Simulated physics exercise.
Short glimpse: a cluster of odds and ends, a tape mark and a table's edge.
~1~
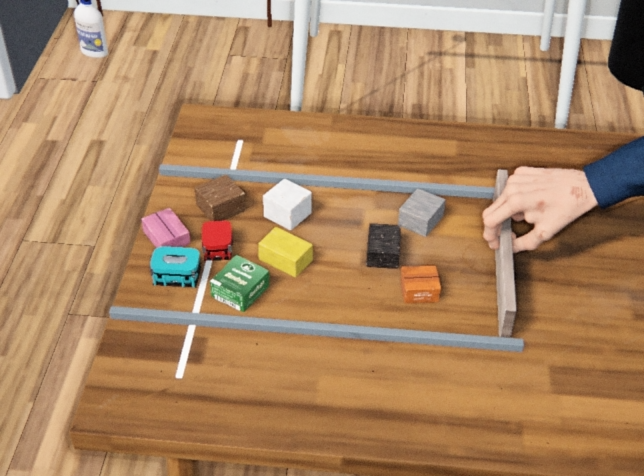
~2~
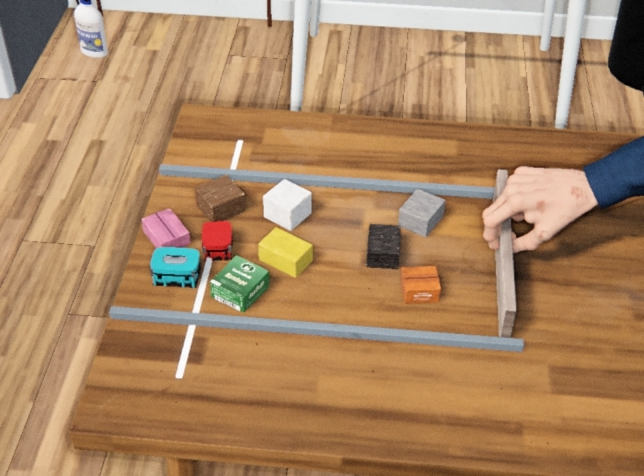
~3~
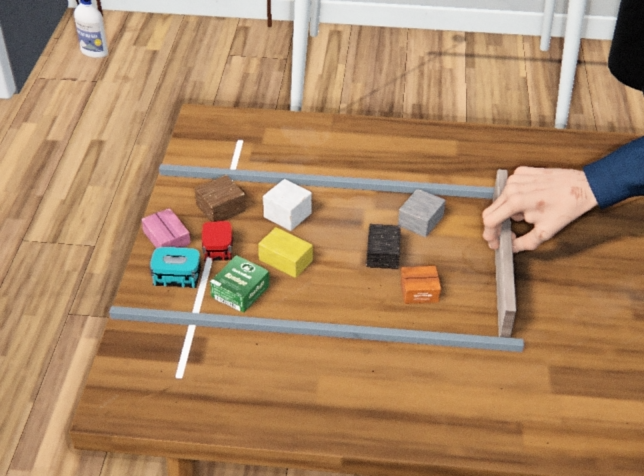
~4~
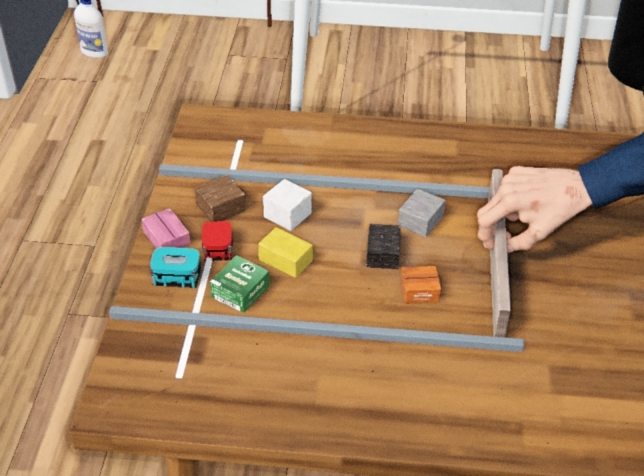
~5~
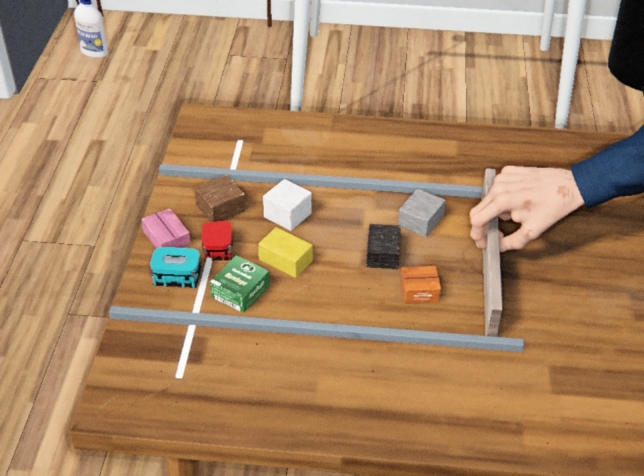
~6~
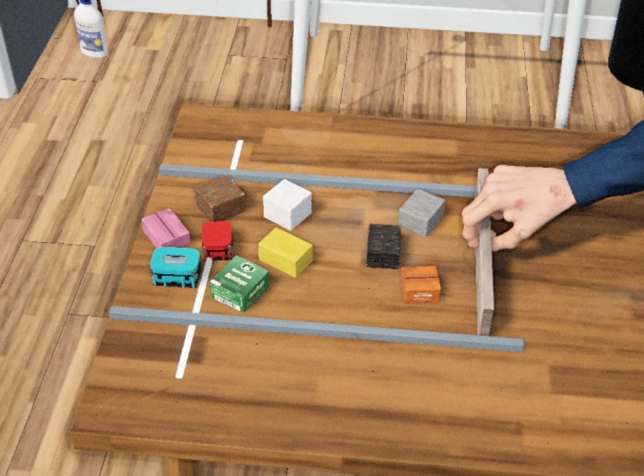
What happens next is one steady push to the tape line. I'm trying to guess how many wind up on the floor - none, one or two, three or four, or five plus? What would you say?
I would say three or four.
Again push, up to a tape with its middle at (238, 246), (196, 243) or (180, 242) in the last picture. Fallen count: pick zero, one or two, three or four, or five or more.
Counts for the three spots in order: One to two; three or four; 5 or more.
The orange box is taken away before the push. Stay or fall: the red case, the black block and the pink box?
The red case ends up below - the black block remains - the pink box ends up below.
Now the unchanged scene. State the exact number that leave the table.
In all, 4 of them.
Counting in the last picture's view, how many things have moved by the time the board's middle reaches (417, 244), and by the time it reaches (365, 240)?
At the first spot the count is 2, and at the second it is 3.
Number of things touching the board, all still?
3 in contact.
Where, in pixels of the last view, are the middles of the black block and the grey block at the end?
The black block stops around (199, 232); the grey block around (207, 201).
Early on, none off yet; pink box at rest near (166, 232); turquoise case at rest near (176, 268); brown block at rest near (220, 200).
Finally, the number that fall off is three or four; lost, red case, brown block, turquoise case and pink box.
